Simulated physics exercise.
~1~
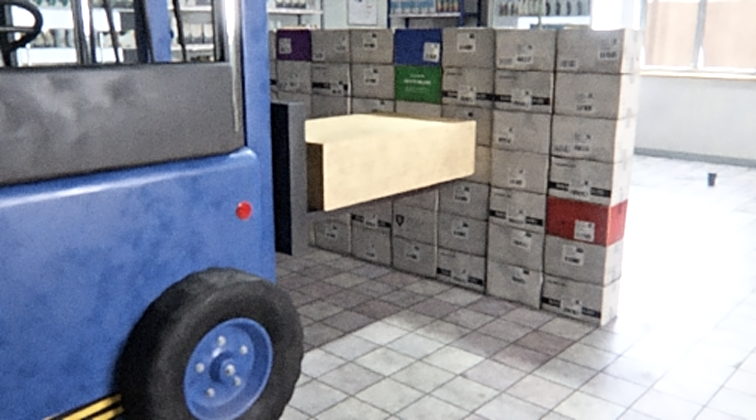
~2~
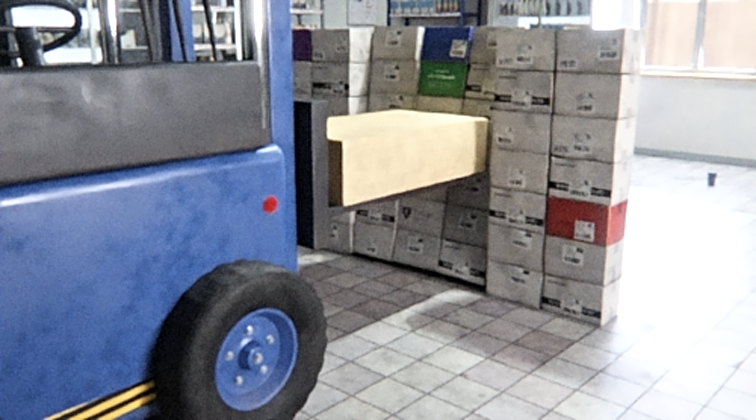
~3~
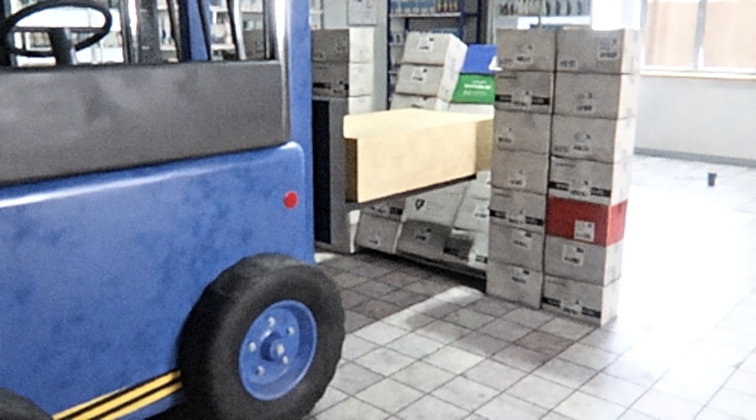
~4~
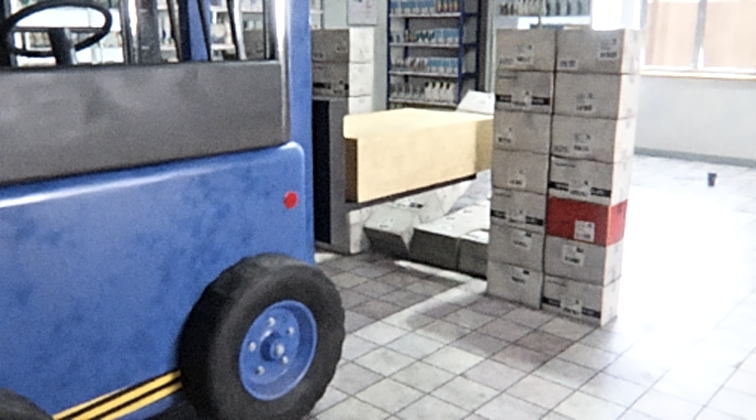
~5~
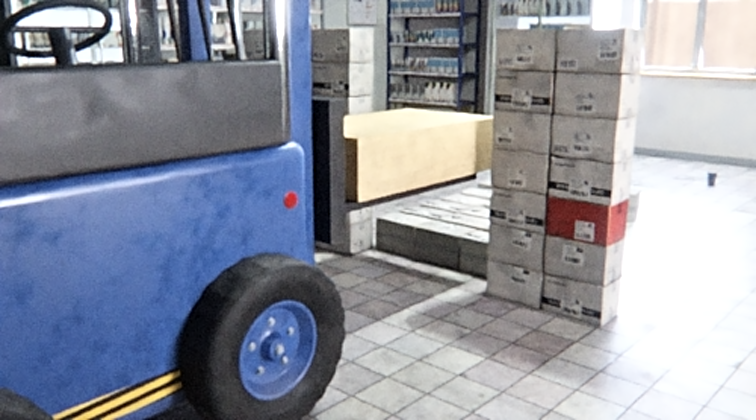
A blue lift truck fills the left side of a bright, white-tiled room with shelves and a window behind, seen from a fixed side view. It carries a pale crated load toward a wall of stacked grey parcels, with a purple one at the upper left, blue and green ones near the top middle, and a red one low on the right. The truck rolls right and the load pushes into the wall. The middle section leans back, then topples away behind the load, opening a gap onto the shelves. The truck stops, and the fallen parcels lie flat between stacks still standing on either side, the red parcel unmoved.
